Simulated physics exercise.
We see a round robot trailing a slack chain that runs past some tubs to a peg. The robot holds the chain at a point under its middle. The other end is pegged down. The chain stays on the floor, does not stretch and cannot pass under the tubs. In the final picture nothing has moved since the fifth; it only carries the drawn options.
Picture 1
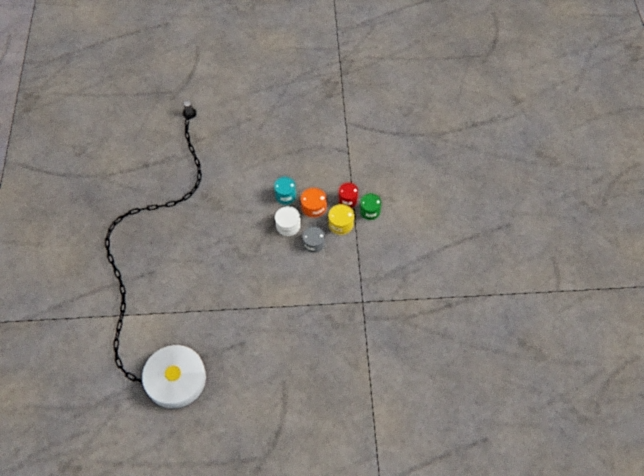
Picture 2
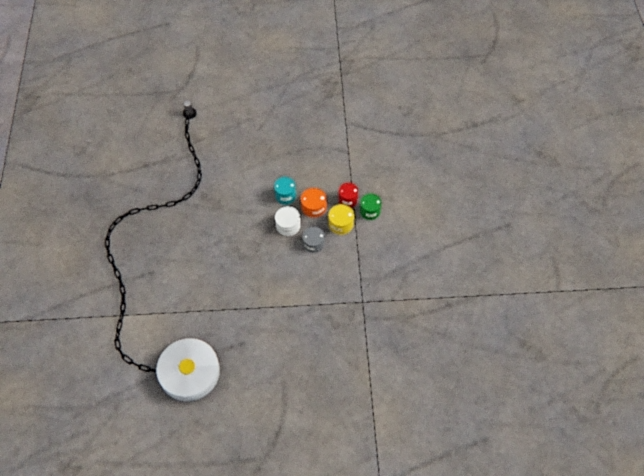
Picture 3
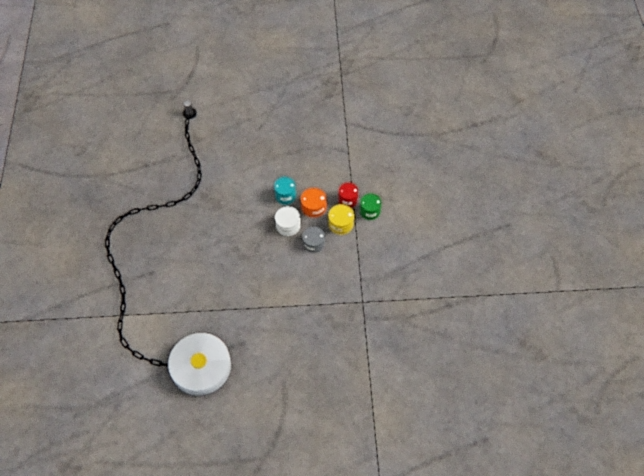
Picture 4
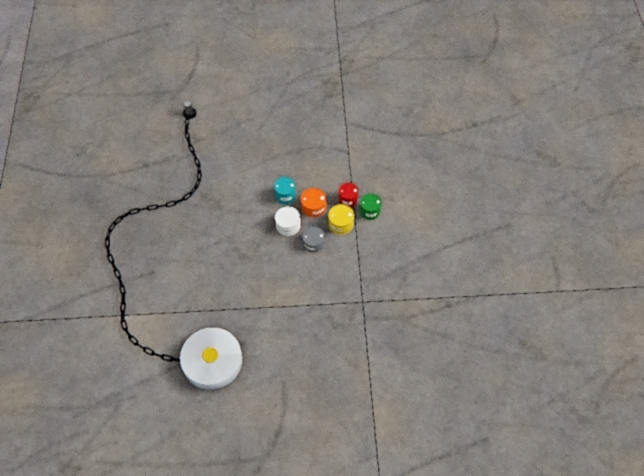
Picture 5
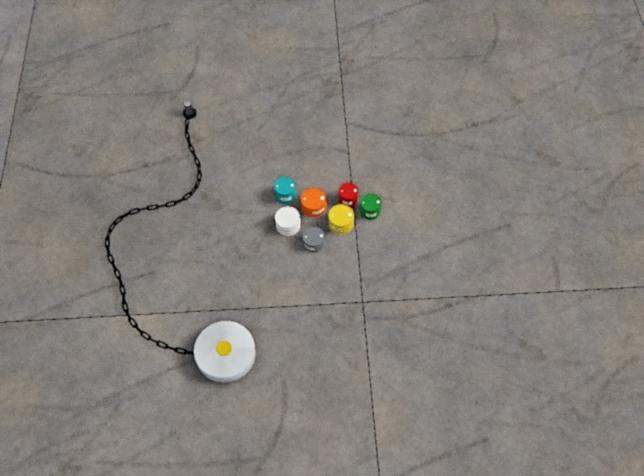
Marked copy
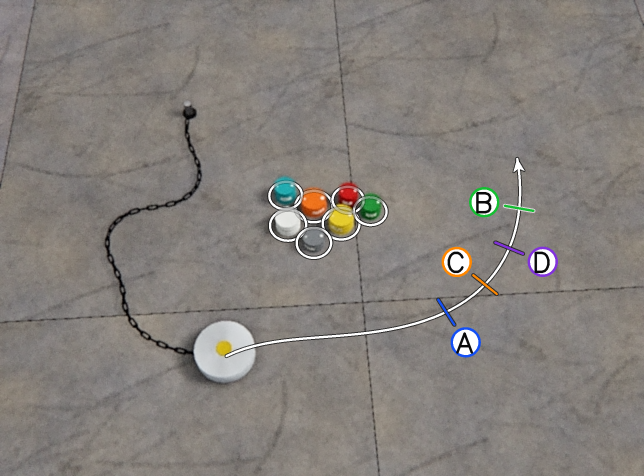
The clip shows a round white robot with a yellow centre, chained to a peg on a grey floor near a cluster of small coloured tubs, moving a short way right and slightly upward, drawing the chain's lower part along.
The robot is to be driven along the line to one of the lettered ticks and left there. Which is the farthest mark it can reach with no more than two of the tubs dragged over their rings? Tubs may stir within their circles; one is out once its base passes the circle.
It should halt at D.
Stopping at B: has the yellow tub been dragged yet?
Yes.
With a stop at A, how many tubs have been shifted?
By then, none.
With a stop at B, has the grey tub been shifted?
Yes.
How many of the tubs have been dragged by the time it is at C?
The count is none.
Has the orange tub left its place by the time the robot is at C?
No.
On the marked copy, A at (446, 312); B at (519, 208); C at (485, 285); D at (509, 248); the route from (227, 356) via (450, 310) to (517, 159).
Following D. Soon after the start, robot (341, 332).
Later, robot (454, 305).
In the end, robot (511, 243); white tub (292, 218); grey tub (319, 229); two over the rings.
As for the rest, A is within the limit but short; B has four over the rings; C is within the limit but short.
